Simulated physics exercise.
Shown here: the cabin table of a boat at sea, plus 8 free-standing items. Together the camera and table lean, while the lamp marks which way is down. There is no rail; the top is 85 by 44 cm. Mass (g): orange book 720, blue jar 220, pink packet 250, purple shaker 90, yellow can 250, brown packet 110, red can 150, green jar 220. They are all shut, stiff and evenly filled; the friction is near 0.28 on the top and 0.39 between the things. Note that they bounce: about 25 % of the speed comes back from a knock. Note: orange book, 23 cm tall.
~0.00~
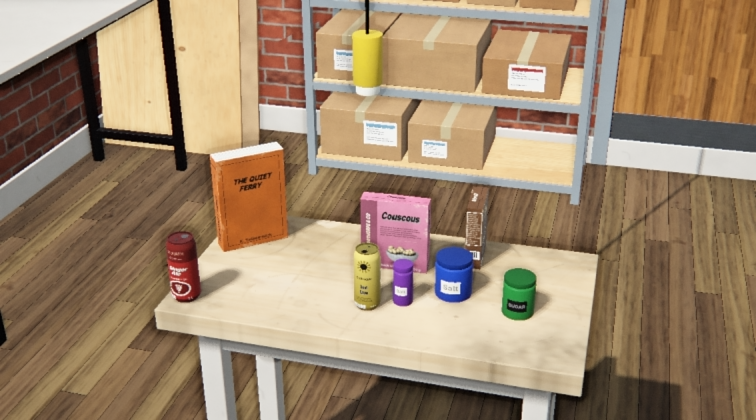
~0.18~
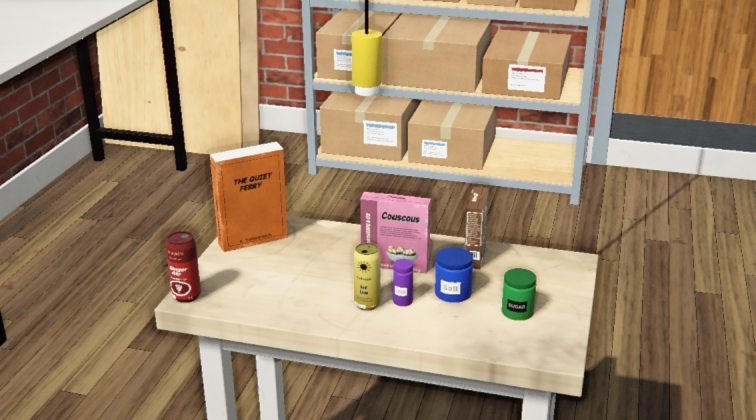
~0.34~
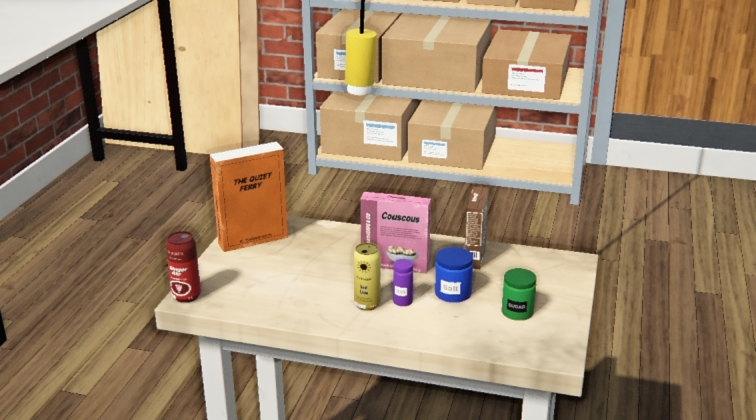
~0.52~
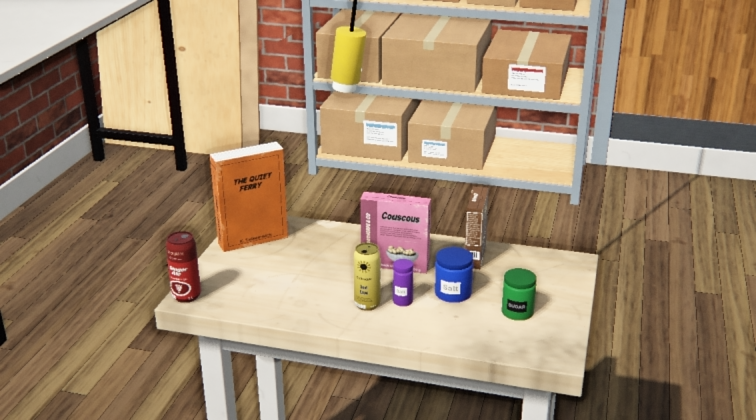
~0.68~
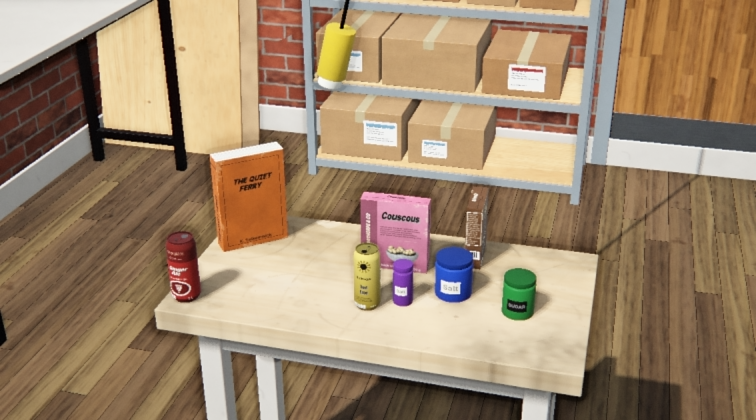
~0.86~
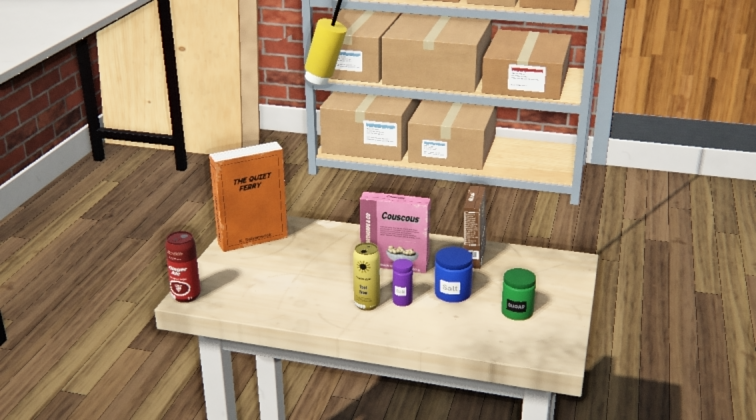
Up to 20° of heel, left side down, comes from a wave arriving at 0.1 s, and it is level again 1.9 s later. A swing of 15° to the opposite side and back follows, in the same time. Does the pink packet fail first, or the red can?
The latter of the pair fails first.
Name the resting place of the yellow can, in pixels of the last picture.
Its centre ends close to (296, 267) in the last view.
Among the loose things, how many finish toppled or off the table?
That gives 3.
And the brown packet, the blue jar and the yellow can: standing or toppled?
In the last frame the brown packet does not stay up, the blue jar remains up and the yellow can remains up.
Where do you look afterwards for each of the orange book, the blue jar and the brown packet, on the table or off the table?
Afterwards, the orange book leaves its support, the blue jar stays on its support, and the brown packet stays on its support.
After 1.36 s, floor tilted 15°, left side down; orange book and red can now off the table; pink packet slid 9 cm near (354, 227); brown packet on its side.
After 1.76 s, floor tilted 3°, left side down; pink packet slid 16 cm near (327, 224); brown packet on its side; yellow can slid 15 cm.
By the end (4.4 s), off the table, orange book and red can; tipped over on the table, brown packet; not toppled but over 5 cm from the start, blue jar, pink packet, purple shaker, yellow can and green jar. Seen from the same camera at the end, pink packet near (327, 224). Pink packet was never lost; red can went at 1.20 s.
